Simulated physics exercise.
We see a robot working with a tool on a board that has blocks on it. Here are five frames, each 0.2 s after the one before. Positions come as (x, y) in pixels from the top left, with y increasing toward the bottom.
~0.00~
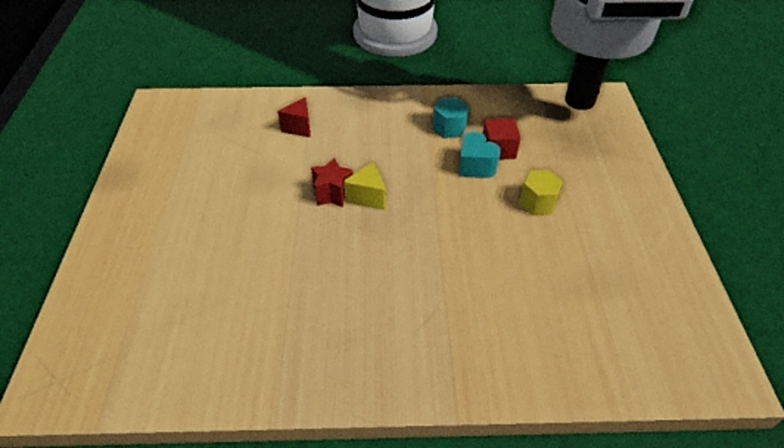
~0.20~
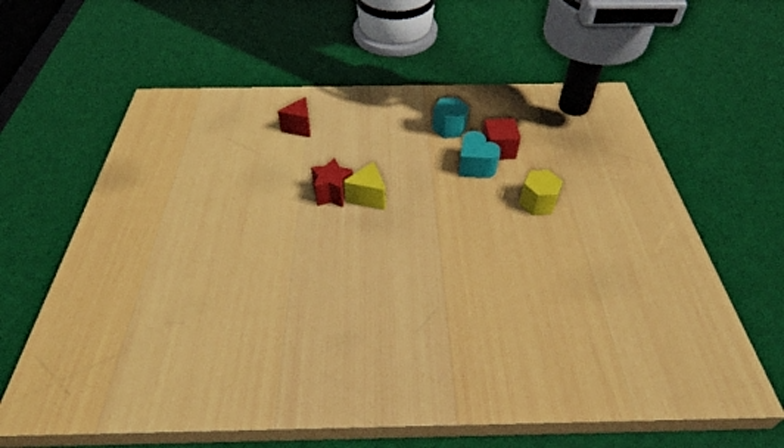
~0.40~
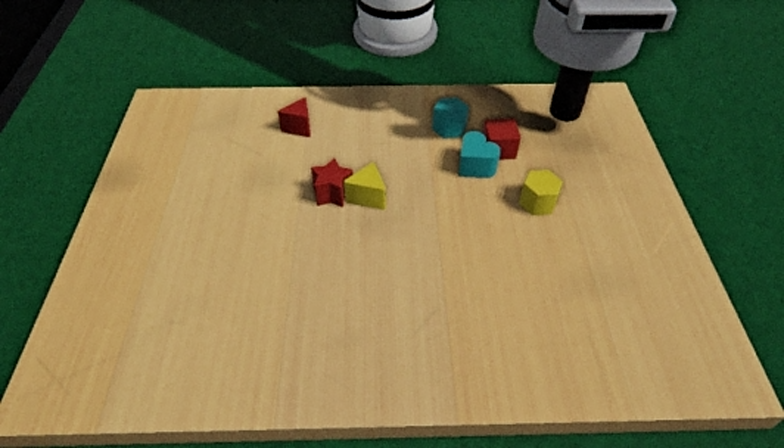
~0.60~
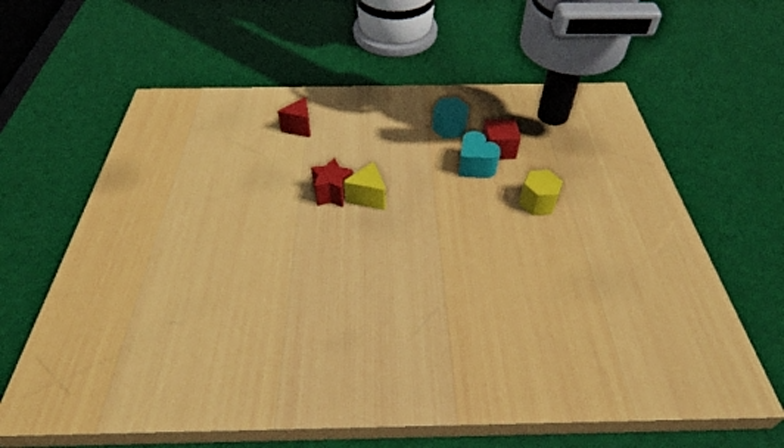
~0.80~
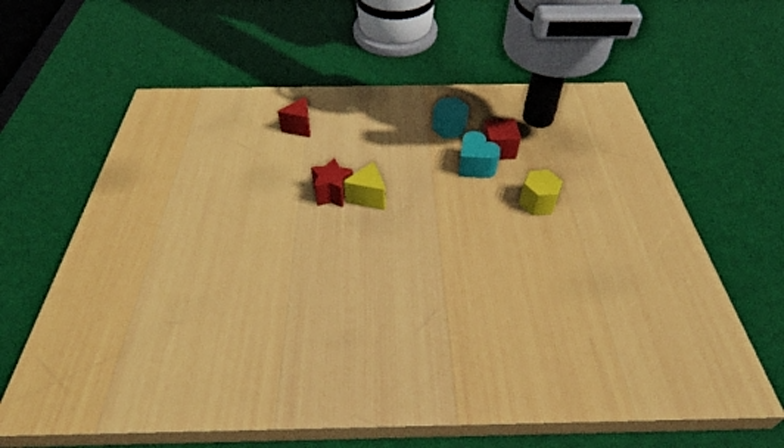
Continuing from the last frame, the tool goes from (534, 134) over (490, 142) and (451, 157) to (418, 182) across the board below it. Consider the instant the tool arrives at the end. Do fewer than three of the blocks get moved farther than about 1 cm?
Yes, that is how it ends up.
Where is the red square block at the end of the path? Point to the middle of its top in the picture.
The middle of the upper face of the red square block will lie at about (432, 184) in the picture.
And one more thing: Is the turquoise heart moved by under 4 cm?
No, I don't think so.
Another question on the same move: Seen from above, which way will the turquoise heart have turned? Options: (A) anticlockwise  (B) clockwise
Letter A.
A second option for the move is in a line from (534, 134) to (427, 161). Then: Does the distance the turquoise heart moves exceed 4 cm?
Yes, I think so.
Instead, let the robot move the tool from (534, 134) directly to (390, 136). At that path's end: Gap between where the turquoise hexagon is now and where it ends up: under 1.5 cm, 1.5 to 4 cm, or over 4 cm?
The distance will be above 4 cm.
The first path, step by step. One third of the way, tool at (493, 127); turquoise heart at (468, 159), turned 15° anticlockwise; red square block at (478, 138), turned 40° anticlockwise.
Two thirds of the way, tool at (452, 143); turquoise heart at (463, 181), turned 60° anticlockwise; red square block at (448, 159), turned 85° anticlockwise.
At the end, tool at (418, 167); turquoise hexagon still; turquoise heart at (466, 196), turned 100° anticlockwise; red square block at (432, 184), turned 120° anticlockwise.
